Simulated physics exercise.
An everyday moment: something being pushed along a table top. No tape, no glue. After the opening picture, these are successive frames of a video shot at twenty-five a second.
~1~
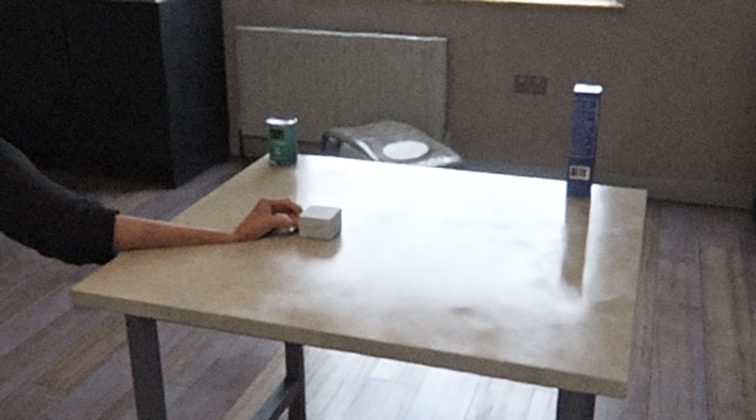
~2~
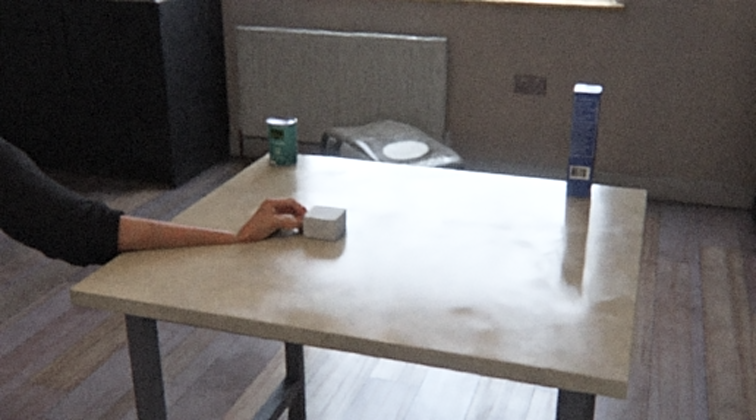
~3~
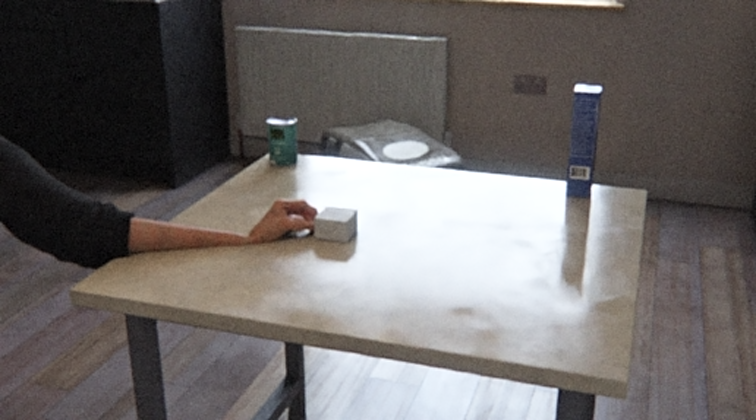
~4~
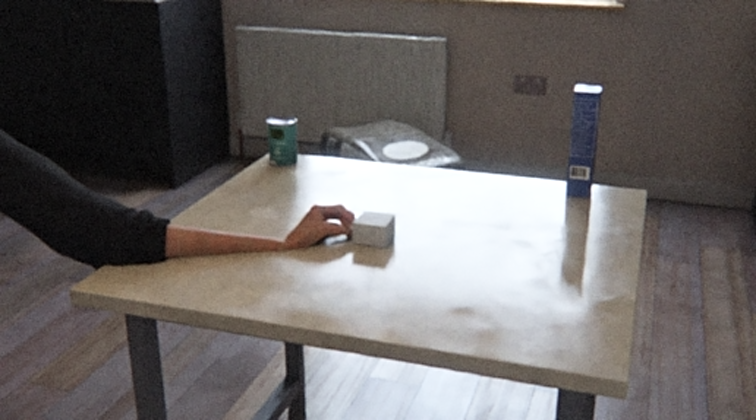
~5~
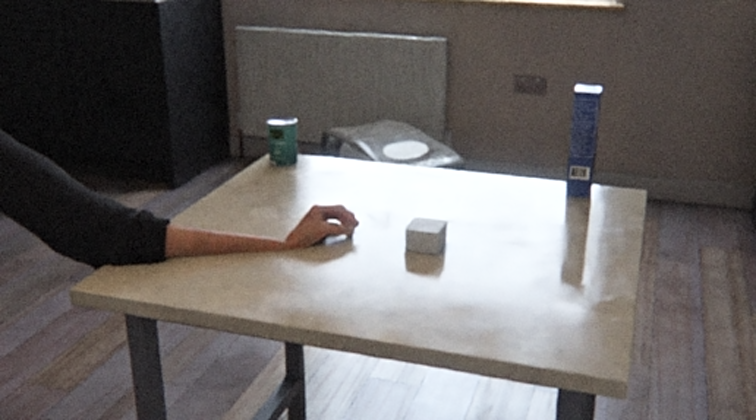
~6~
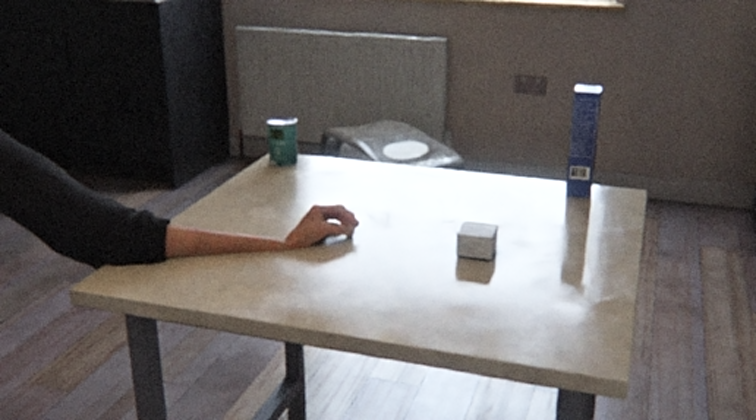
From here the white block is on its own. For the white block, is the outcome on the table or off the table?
The white block drops to the floor.
Then, 0.20 s on from there, white block now off the table.
Then, 0.40 s on from there, things are still on the move.
Then, 0.60 s on from there, as before.
In the end, off the table, white block.
